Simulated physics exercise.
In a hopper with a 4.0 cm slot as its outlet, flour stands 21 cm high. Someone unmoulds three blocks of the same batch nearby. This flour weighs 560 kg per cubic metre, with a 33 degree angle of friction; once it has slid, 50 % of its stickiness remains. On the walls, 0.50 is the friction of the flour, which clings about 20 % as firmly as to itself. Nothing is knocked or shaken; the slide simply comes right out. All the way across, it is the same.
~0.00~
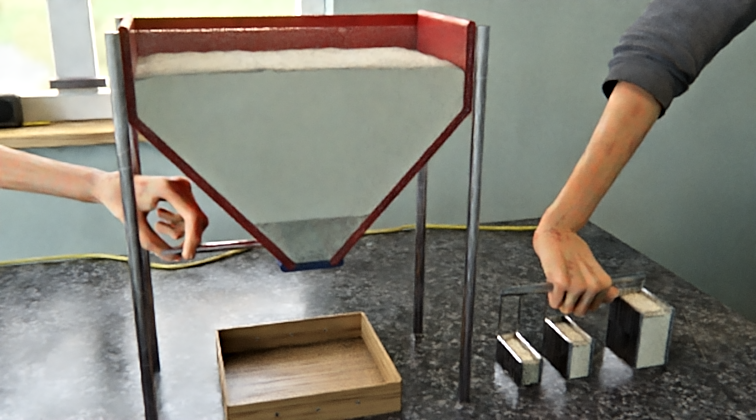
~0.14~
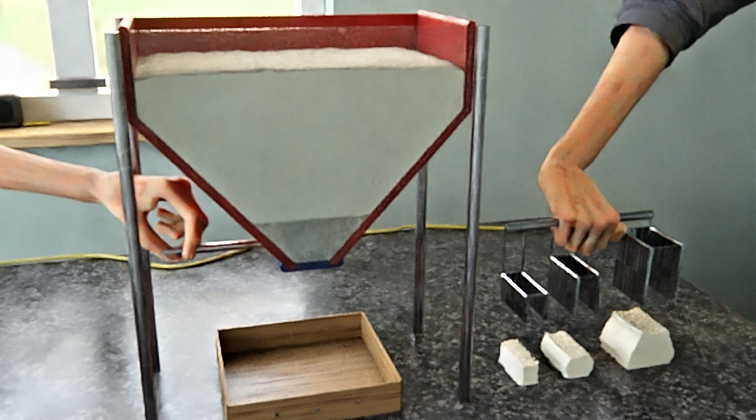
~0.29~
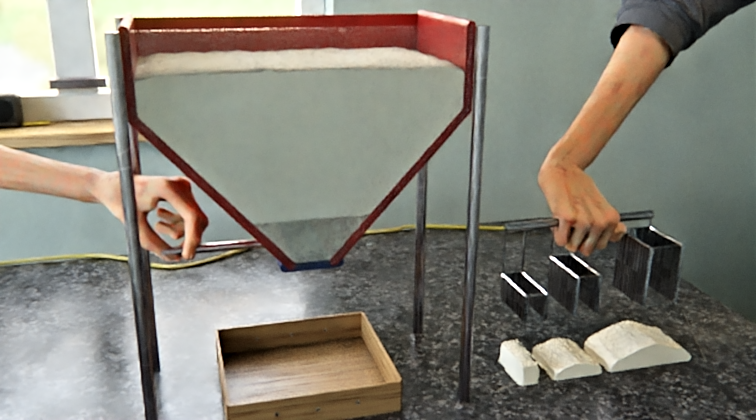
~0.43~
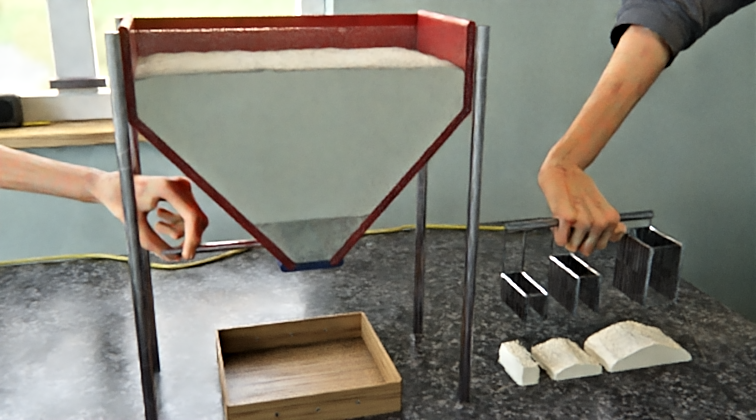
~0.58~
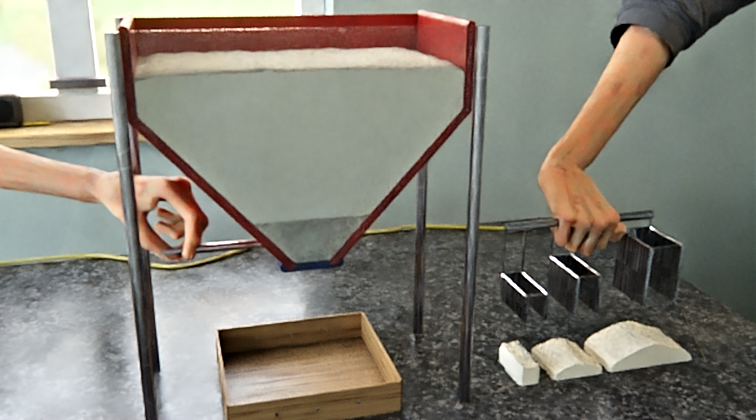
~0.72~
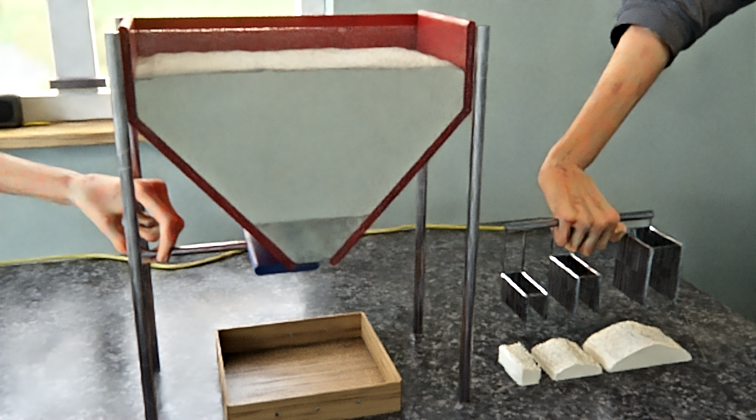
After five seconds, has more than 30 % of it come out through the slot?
Yes, it streams out.
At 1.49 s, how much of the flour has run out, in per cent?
12 per cent, roughly.
By 1.07 s, 2 % has run out.
By 1.49 s, 12 % has run out.
By 1.90 s, 22 % has run out.
By 2.32 s, 31 % has run out.
By 5.62 s, at the end, 100 % has run out.
